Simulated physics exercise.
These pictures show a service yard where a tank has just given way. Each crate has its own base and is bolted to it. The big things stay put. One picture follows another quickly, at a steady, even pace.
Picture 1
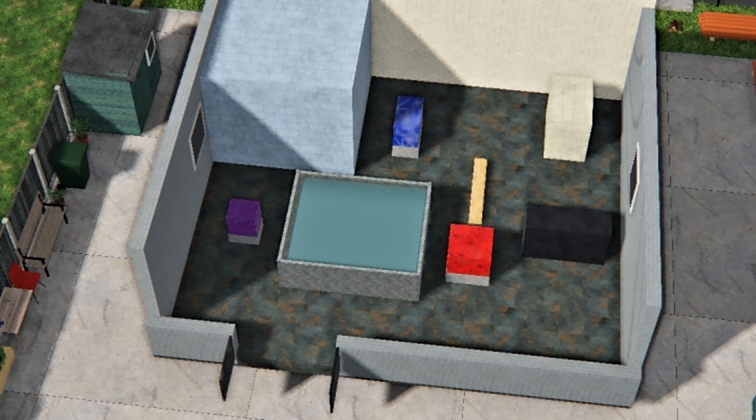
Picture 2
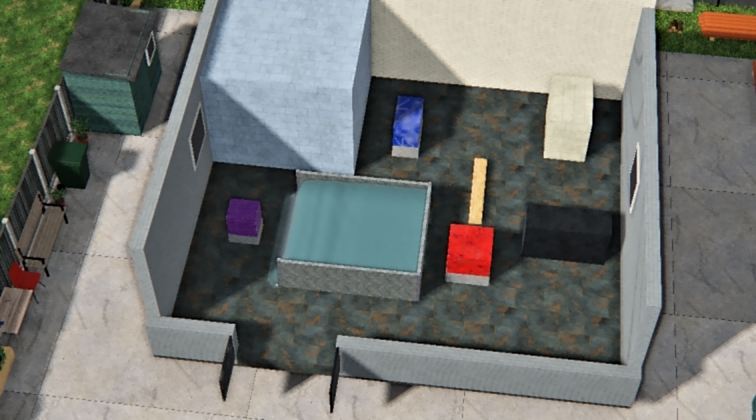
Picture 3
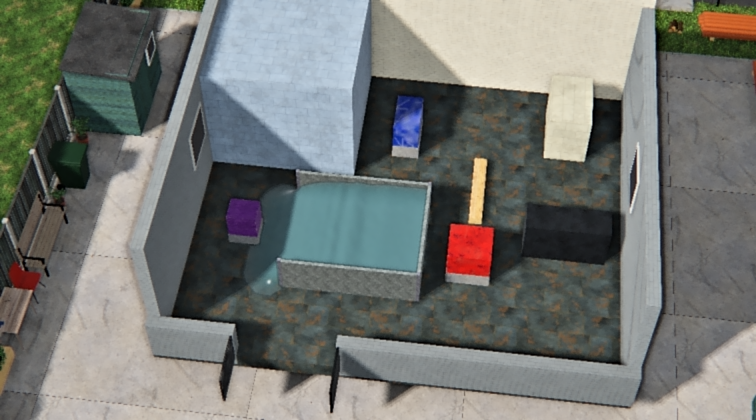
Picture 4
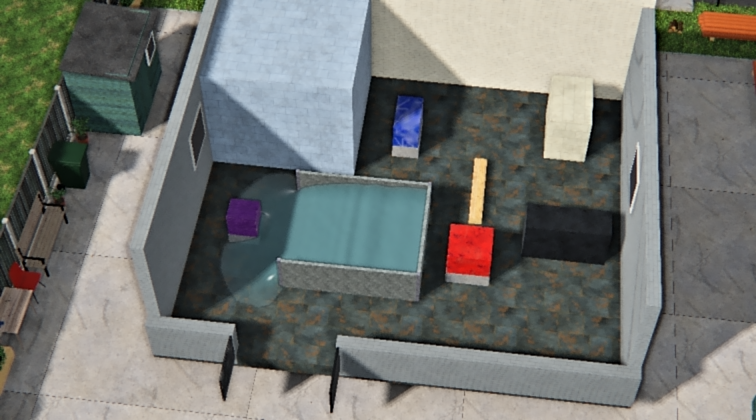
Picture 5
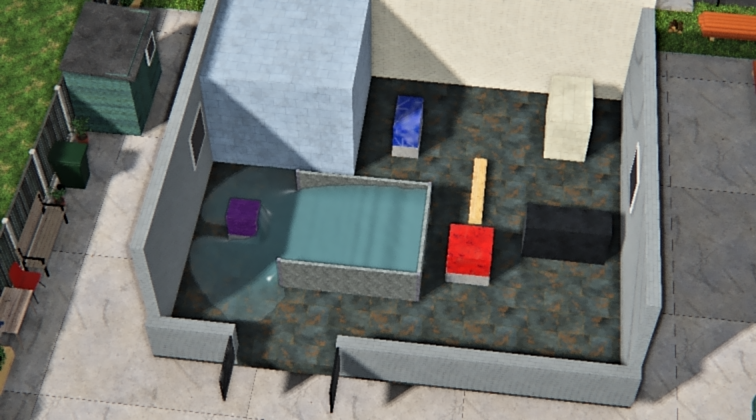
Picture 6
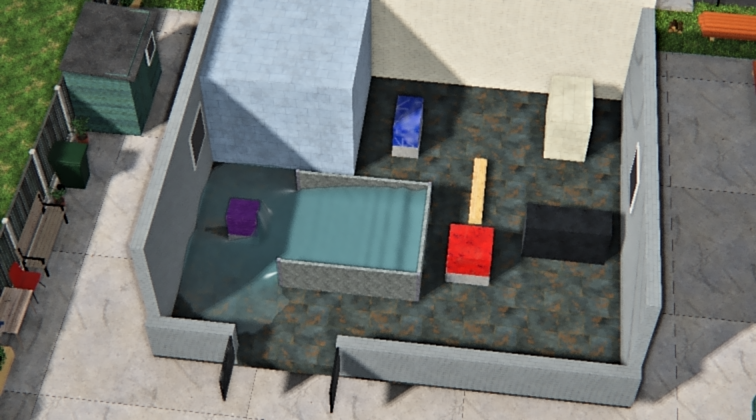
At the start, a full water tank stands whole and still in a walled yard among coloured blocks. Its left side gives way and water pours out onto the dark floor, spreading around the purple block, then reaching the left wall and covering the floor on that side.
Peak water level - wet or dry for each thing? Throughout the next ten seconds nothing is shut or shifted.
One by one: The red crate is left dry. The blue crate is left dry. The purple crate is left wet.
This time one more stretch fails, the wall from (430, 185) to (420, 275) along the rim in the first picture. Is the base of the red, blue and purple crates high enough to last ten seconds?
Red gets drenched, blue stays untouched, purple stays untouched.
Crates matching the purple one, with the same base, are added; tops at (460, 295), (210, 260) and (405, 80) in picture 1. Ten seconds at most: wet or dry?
So, the first one stays clear of it, the next one gets caught, and the final one stays clear of it.
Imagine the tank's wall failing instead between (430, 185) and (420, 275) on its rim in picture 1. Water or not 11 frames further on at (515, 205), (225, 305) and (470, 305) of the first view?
One by one, they turn out drenched, not soaked and drenched.
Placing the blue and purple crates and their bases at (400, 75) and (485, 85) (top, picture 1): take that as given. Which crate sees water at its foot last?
The blue one comes last.
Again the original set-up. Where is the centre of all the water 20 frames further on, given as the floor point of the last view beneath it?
I'd put it at around (285, 250).
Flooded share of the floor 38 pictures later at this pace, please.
My estimate is close to 70 per cent.
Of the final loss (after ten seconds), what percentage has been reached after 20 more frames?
My figure is about 15 in a hundred.
A moment on, water covers 20 % of the floor; the red crate not reached, the blue crate not reached, the purple crate water round its plinth.
Next, water covers 20 % of the floor; the red crate not reached, the blue crate not reached, the purple crate water round its plinth.
Then, water covers 40 % of the floor; the red crate not reached, the blue crate not reached, the purple crate water round its plinth.
Later, water covers 70 % of the floor; the red crate water round its plinth, the blue crate water round its plinth, the purple crate water round its plinth.
In the end, water covers 90 % of the floor; the red crate stayed above the water, the blue crate stayed above the water, the purple crate was topped.
